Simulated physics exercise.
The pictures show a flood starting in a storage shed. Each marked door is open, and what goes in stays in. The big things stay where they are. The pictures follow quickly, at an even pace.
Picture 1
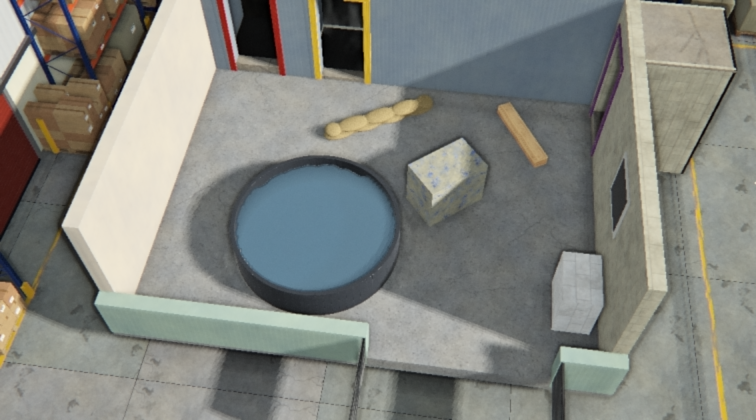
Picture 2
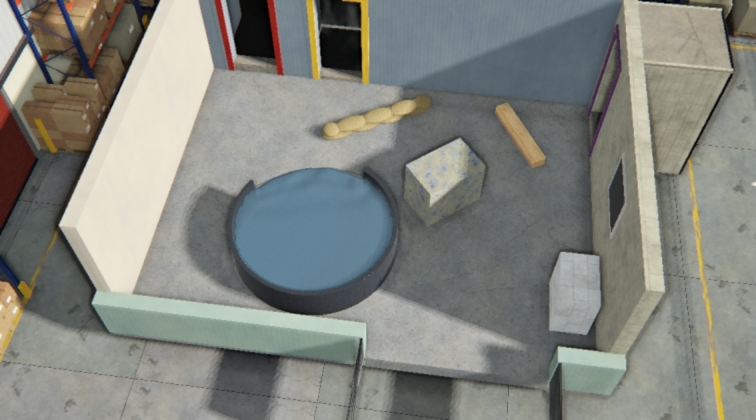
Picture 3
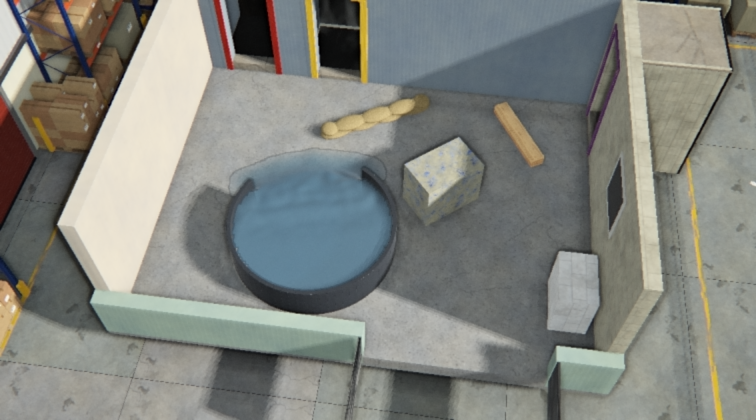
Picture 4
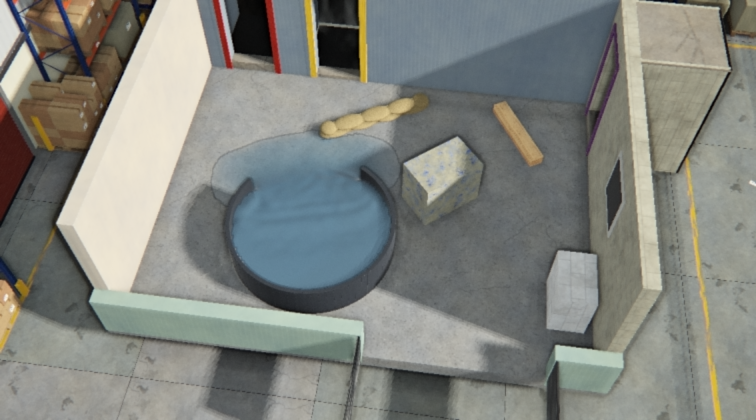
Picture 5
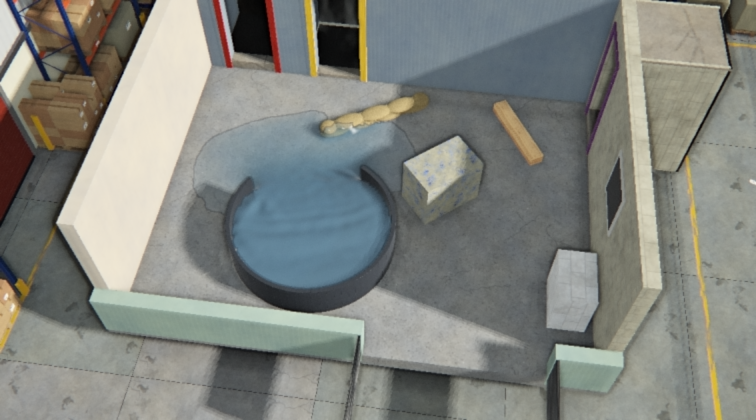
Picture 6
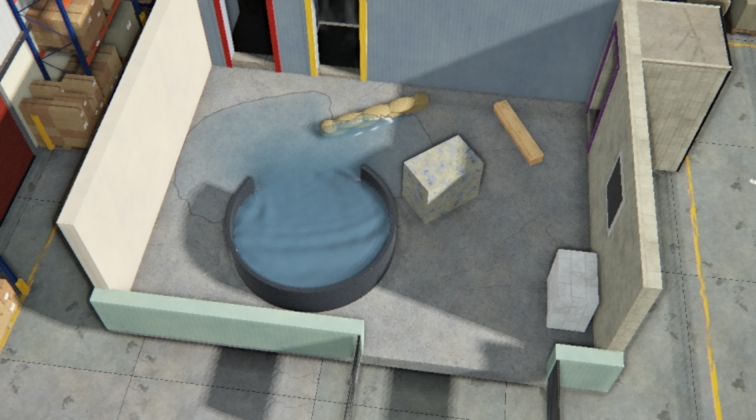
The footage shows a round dark tank of still water inside a low-walled room; a gap opens on its far side, and water pours out, spreading across the grey floor and around a braided tan object near the back wall.
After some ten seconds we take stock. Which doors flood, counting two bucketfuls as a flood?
In the end: The red door takes more than that; the purple door stays under that; the yellow door takes more than that.
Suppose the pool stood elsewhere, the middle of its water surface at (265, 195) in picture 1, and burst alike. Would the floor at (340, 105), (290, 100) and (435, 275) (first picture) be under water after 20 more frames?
One after the other: Covered, flooded, free of water.
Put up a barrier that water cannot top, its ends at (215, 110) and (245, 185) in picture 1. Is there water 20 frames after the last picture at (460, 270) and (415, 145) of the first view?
In turn: No water, flooded.
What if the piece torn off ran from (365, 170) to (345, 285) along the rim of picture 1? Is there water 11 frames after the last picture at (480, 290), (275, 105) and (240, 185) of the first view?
In turn: Awash, no water, not flooded.
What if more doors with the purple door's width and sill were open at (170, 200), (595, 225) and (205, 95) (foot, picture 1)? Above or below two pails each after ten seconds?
In turn: Is under, lets less in, passes that mark.
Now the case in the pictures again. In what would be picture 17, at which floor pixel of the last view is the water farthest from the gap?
At about (574, 107).
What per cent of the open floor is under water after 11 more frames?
Near 40 in a hundred.
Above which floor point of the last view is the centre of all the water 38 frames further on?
Near (338, 177).
A moment on, water covers 30 % of the floor; the red door wet at the sill, nothing in, the purple door not reached, the yellow door wet at the sill, nothing in.
Next, water covers 40 % of the floor; the red door over two buckets in, the purple door not reached, the yellow door under two buckets in.
Then, water covers 55 % of the floor; the red door far over two buckets in, the purple door wet at the sill, nothing in, the yellow door over two buckets in.
Later, water covers 80 % of the floor; the red door far over two buckets in, the purple door wet at the sill, nothing in, the yellow door far over two buckets in.
In the end, water covers 95 % of the floor; the red door far over two buckets in, the purple door wet at the sill, nothing in, the yellow door far over two buckets in.
